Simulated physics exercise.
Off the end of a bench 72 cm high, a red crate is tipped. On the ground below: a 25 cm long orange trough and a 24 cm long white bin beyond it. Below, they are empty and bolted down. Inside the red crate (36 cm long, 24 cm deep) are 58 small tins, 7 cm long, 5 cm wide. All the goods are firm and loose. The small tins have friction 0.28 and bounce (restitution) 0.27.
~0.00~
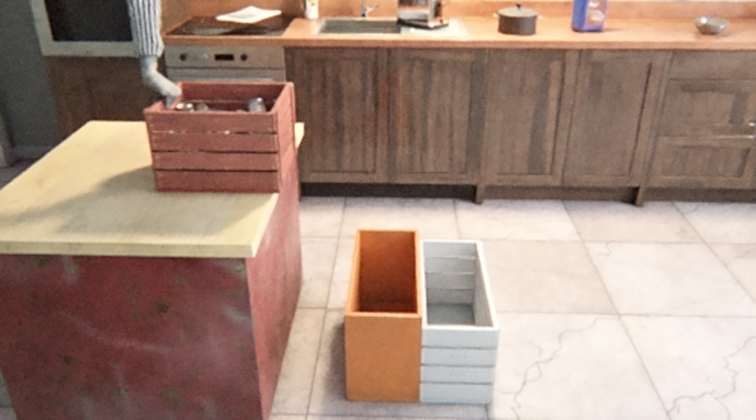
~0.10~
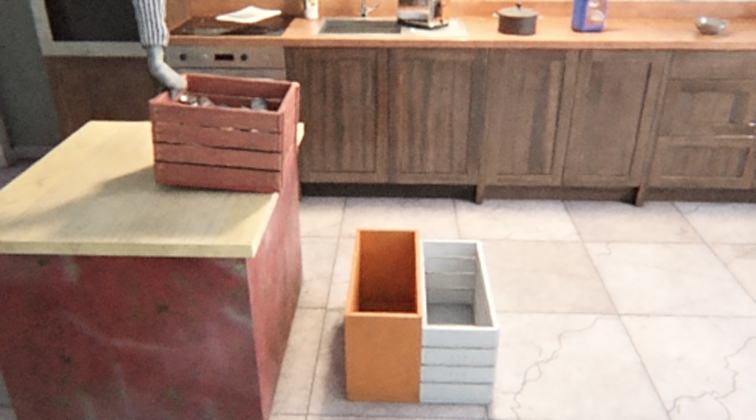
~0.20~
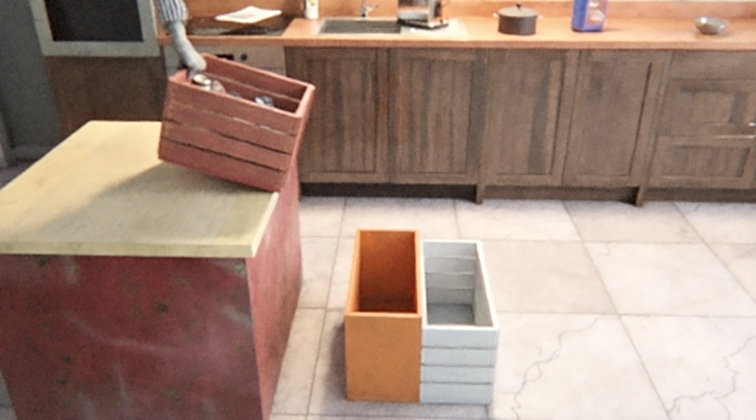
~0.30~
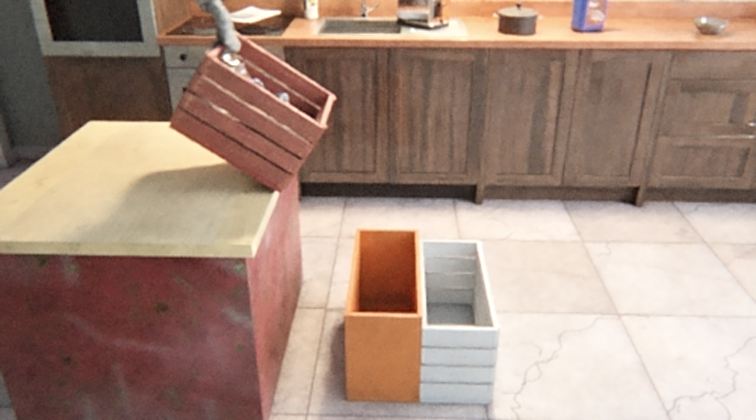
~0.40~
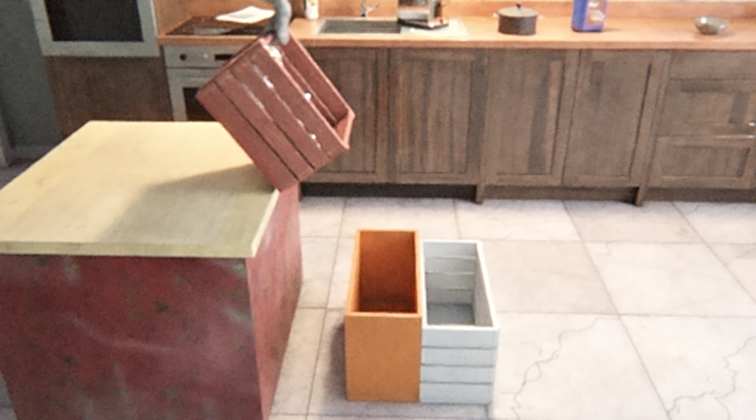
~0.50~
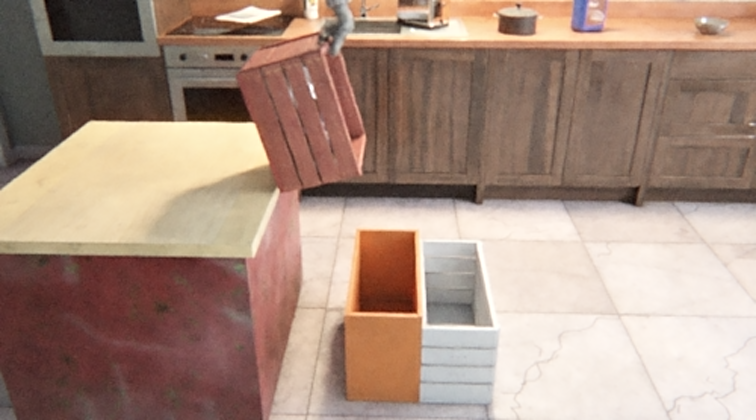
The footage shows a gray mechanical arm steadily tilting a red slatted crate of small metallic items rightward at the edge of a kitchen bench until it is steeply tipped, while an orange trough and white bin stand motionless below.
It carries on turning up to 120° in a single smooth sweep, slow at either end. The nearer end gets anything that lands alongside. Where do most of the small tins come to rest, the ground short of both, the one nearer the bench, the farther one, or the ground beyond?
Most of them end up: Second.
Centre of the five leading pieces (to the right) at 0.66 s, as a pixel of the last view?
Centre: About (383, 149) px.
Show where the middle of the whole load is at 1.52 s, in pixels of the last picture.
(432, 342).
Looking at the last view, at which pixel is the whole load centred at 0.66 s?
(336, 148).
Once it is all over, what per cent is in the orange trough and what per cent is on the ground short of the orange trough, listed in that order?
Shares, in order: About 40 percent and 0 percent.
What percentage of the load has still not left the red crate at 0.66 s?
90 %.
After 0.66 s, tilt 104°; 53 still in the red crate and 5 in the air.
After 0.87 s, tilt 120°; 19 still in the red crate, 3 in the orange trough, 7 in the white bin and 29 in the air.
After 1.15 s, tilt 120°; 1 still in the red crate, 18 in the orange trough, 28 in the white bin and 11 in the air.
When it is over (at 1.52 s), 23 in the orange trough, 34 in the white bin and 1 on the ground beyond the white bin.
